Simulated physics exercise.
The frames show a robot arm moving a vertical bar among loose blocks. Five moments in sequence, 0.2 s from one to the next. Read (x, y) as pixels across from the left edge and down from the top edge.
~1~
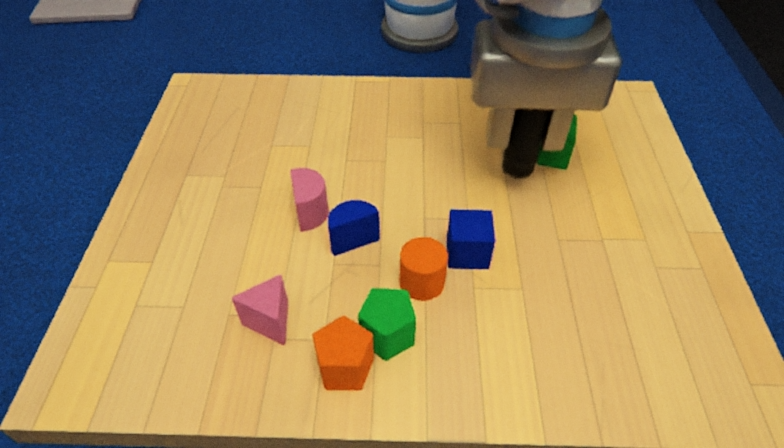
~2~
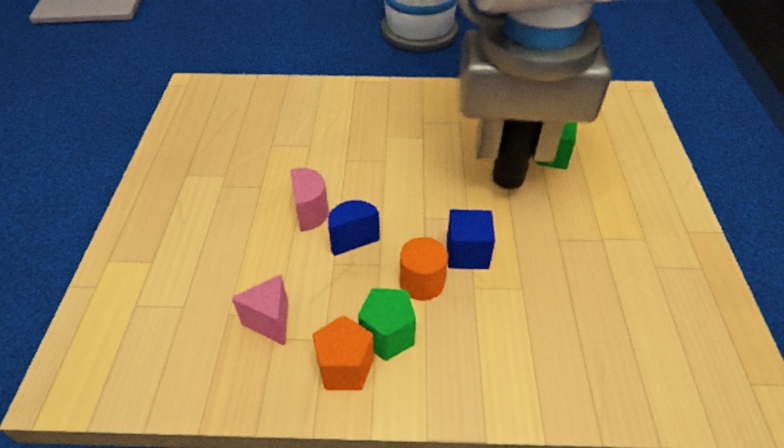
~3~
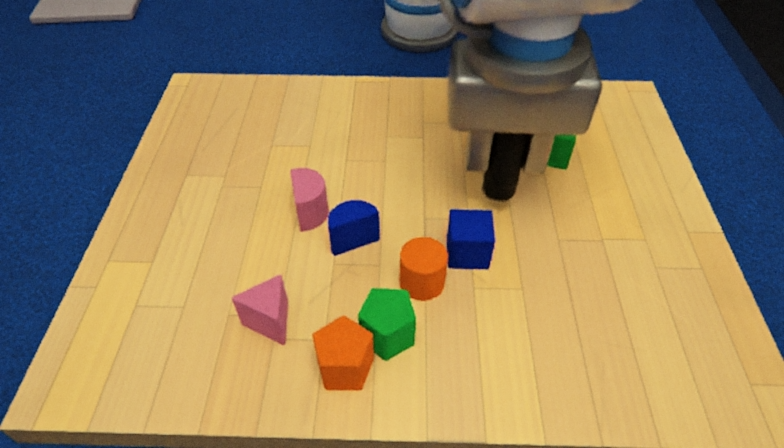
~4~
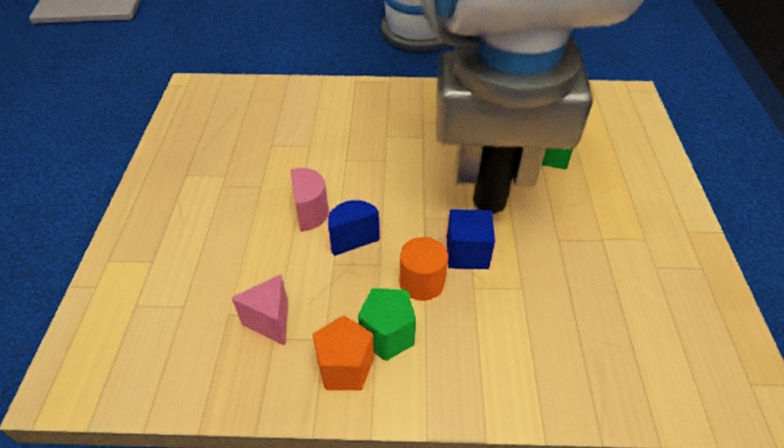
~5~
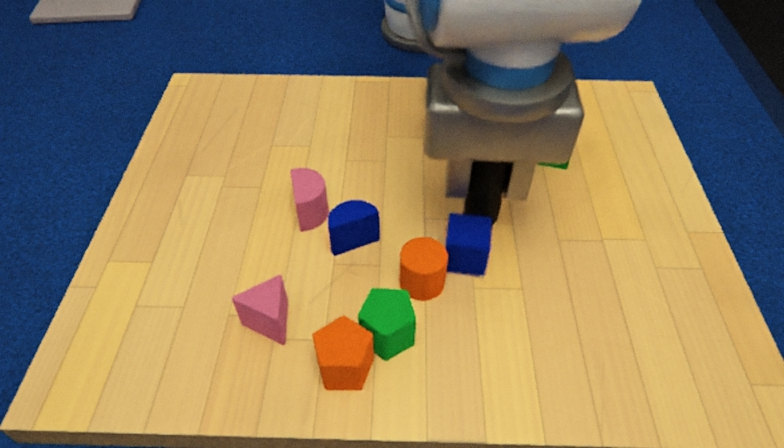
In the video, a robot arm holding a dark vertical bar moves toward the viewer and slightly left across a wooden board of colored blocks, reaching the blue square block and nudging it slightly while the nearby blocks stay still.
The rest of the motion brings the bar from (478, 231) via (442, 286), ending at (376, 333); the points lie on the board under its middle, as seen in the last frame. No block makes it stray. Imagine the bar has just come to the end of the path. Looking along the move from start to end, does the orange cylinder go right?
Yes
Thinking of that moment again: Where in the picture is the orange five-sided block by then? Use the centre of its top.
It is going to be at (302, 382).
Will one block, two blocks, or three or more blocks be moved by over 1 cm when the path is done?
Going by the path, three or more blocks will move.
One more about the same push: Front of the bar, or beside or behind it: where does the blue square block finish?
The bar has moved past the blue square block by the time the path ends.
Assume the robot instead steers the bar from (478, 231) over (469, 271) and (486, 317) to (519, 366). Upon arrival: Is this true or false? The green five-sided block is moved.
The statement is incorrect.
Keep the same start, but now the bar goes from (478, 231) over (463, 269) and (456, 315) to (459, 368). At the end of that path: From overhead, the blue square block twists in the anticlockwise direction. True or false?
The statement is false.
On the path given first. One third of the way, bar (461, 255); orange cylinder (405, 268); blue square block (453, 273).
Two thirds of the way, bar (421, 288); orange five-sided block (337, 347); green five-sided block (381, 317); orange cylinder (377, 274); blue square block (439, 309), turned 30° anticlockwise.
At the end, bar (375, 320); orange five-sided block (302, 382); green five-sided block (344, 345); orange cylinder (343, 280); blue square block (437, 314), turned 45° anticlockwise.
